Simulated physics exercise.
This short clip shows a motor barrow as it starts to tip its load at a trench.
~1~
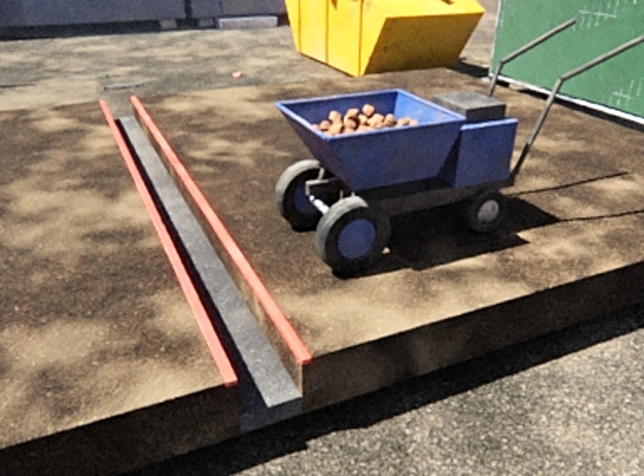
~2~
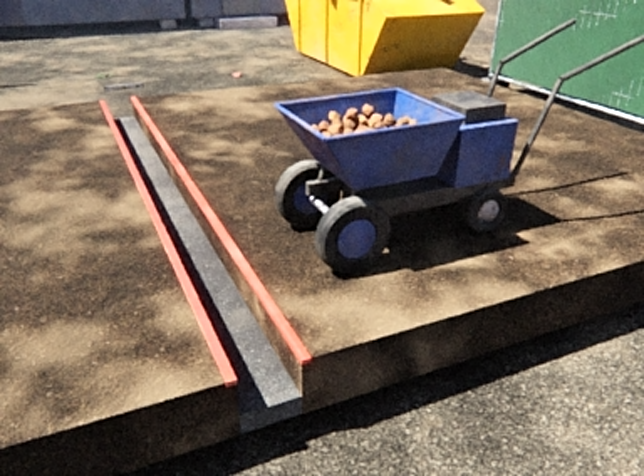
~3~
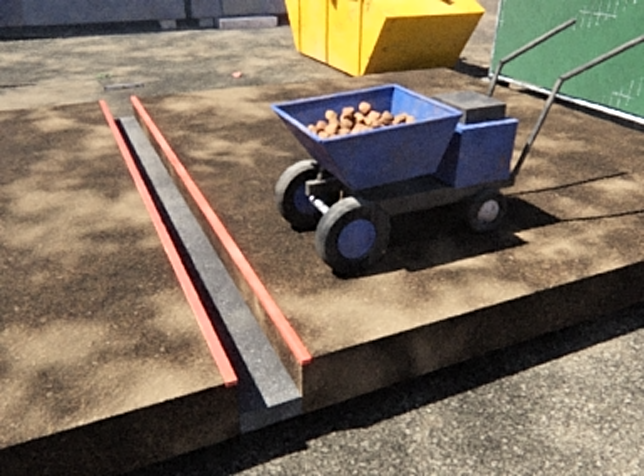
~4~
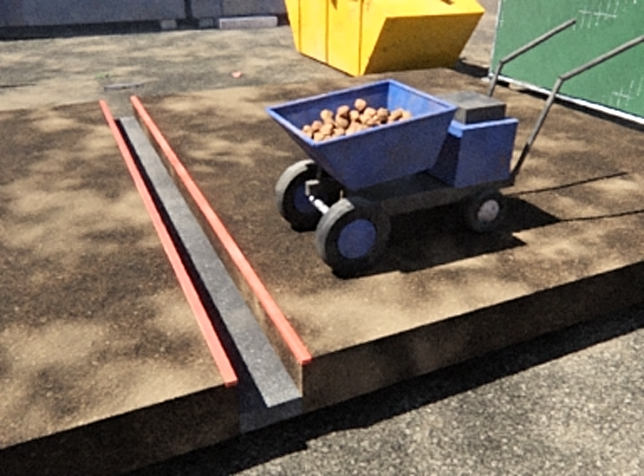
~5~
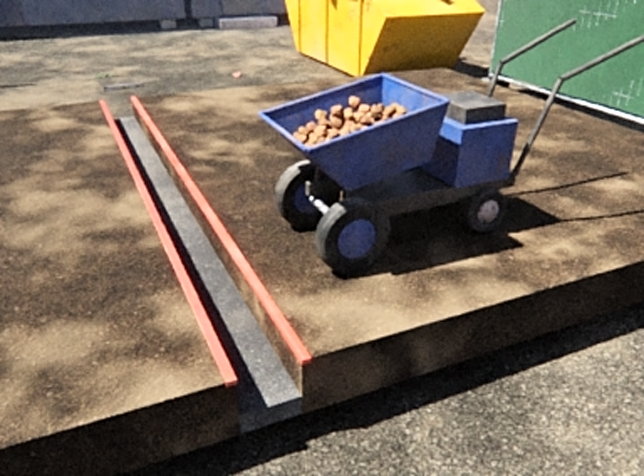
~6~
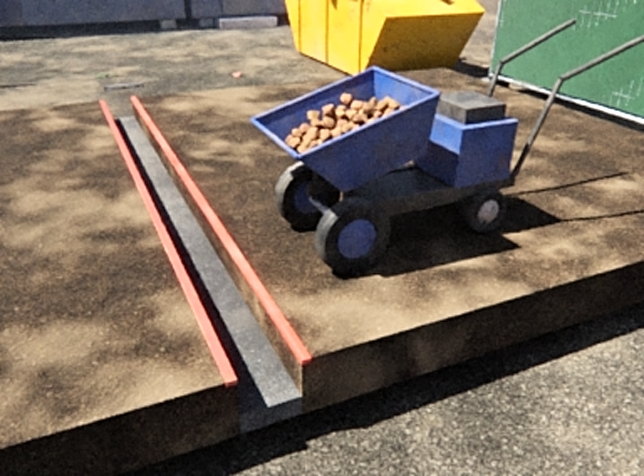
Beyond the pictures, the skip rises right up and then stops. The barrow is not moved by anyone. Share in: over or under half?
Over half.
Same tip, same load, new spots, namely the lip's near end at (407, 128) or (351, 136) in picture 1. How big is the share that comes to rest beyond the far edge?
First spot 0 per cent, second spot 0 per cent.
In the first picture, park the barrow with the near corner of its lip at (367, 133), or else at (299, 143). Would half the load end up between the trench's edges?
The bulk; a minority.
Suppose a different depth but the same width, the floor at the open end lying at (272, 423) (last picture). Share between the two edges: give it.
I'd say roughly 80 in a hundred.
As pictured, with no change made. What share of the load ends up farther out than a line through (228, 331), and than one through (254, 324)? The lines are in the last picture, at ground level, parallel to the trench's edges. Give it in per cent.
40 and 80 in a hundred.
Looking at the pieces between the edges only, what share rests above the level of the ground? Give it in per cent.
Something like 5 in a hundred.
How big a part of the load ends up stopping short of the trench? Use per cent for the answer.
Result: Close to 0 %.
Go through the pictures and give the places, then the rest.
The first picture shows lip of the skip at (327, 139), level; top of the load at (363, 131), clay clods; first edge of the trench at (279, 317); far edge at (210, 335), the trench under half as wide as the skip, and about half as deep as wide.
The second picture shows lip of the skip at (326, 140), level; top of the load at (379, 127).
The third picture shows lip of the skip at (322, 142), tipped barely; top of the load at (369, 133).
The fourth picture shows lip of the skip at (315, 145), tipped a little; top of the load at (375, 127).
The fifth picture shows lip of the skip at (307, 151), tipped a little; top of the load at (369, 124).
The sixth picture shows lip of the skip at (298, 158), tipped clearly; top of the load at (377, 119); first edge of the trench at (279, 317); far edge at (210, 335).
Soon, skip tipped steeply; all in the skip.
A while on, skip tipped right over; nearly all in the skip; a small part in or heaped over the trench; a stray few falling.
Towards the end, skip tipped right over; about a quarter in the skip; about half in or heaped over the trench; about a quarter beyond it.
Finally, skip tipped right over; most in or heaped over the trench; about a quarter beyond it.
